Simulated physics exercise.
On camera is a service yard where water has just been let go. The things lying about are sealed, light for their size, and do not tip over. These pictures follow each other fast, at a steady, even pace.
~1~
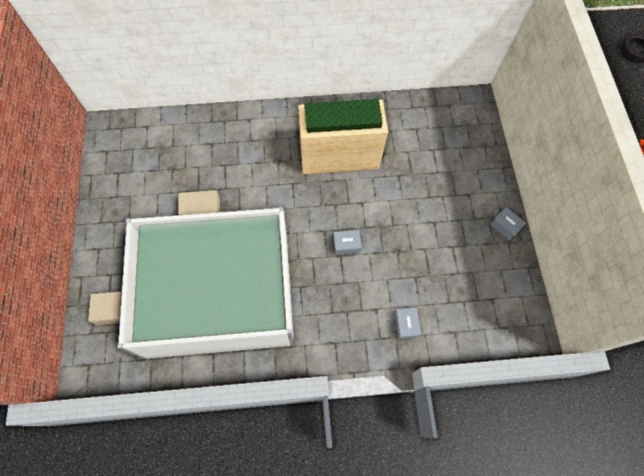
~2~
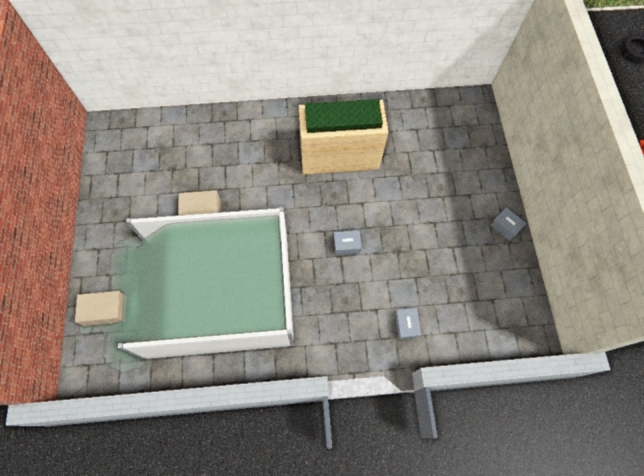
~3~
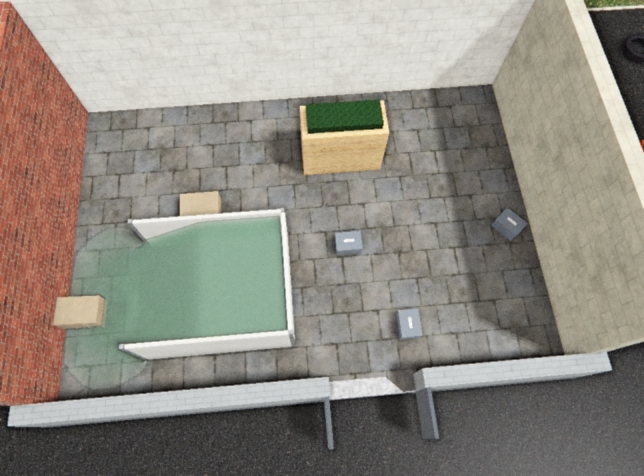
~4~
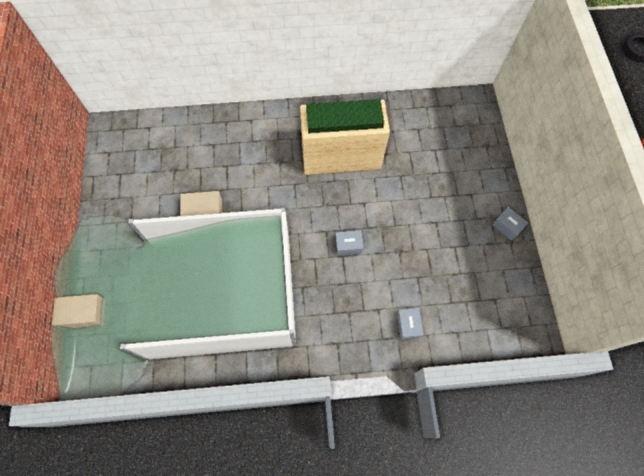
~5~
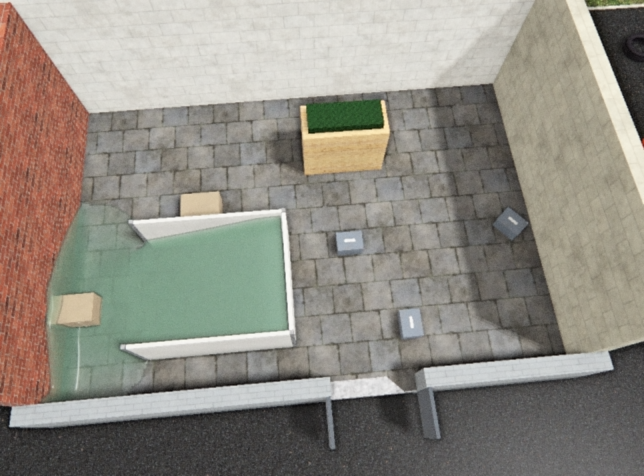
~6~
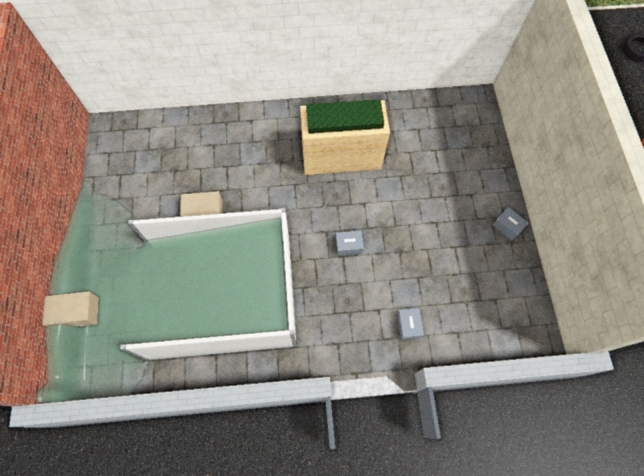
Walled paved yard with green water pouring from the open left side of a white-walled tank, pushing a tan crate leftward.
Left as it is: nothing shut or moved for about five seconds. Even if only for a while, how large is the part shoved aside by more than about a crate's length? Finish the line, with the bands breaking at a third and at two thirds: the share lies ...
The share lies between a third and two thirds.
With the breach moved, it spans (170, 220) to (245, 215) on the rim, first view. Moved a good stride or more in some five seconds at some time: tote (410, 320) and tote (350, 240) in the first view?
Lab note, as listed: Stayed below that mark / stayed below that mark.
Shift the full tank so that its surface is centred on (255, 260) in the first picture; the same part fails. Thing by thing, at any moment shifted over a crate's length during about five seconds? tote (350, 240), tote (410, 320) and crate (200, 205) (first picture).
First never went far, then displaced far, then never went far.
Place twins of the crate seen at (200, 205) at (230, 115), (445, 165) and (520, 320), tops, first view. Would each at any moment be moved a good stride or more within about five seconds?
Going by the order given: Travels that far, stays in place, travels that far.
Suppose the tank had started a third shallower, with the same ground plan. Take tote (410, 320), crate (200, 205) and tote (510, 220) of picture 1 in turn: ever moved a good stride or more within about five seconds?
First one reached the mark, second one stopped before it, third one stopped before it.
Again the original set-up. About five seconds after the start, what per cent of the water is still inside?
About 98 percent.
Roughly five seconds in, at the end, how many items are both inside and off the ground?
I count 1.
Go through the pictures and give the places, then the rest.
In the first picture, a crate at (111, 306) rests on the ground; a crate at (198, 203), on the bottom; 0 of 5 have shifted.
In the second picture, a crate at (97, 306) rests on the ground, close to its start; a crate at (198, 203), on the bottom; 1 of 5 have shifted.
In the third picture, a crate at (76, 310), on the bottom, a stride from its start; a crate at (199, 204), on the bottom; 1 of 5 have shifted.
In the fourth picture, a crate at (75, 310), afloat, a stride from its start; a crate at (200, 204), on the bottom; 1 of 5 have shifted.
In the fifth picture, a crate at (71, 308) floats, a stride from its start; a crate at (200, 204), on the bottom; 1 of 5 have shifted.
In the sixth picture, a crate at (66, 308) floats, a stride from its start; a crate at (200, 204), on the bottom; 1 of 5 have shifted.
A moment on, 1 of 5 are well off their spots; 1 afloat.
Next, 1 of 5 are well off their spots; 1 afloat.
Later, 2 of 5 are well off their spots; 2 afloat.
In the end, 3 of 5 are well off their spots, and 3 have been at some point; 1 afloat.
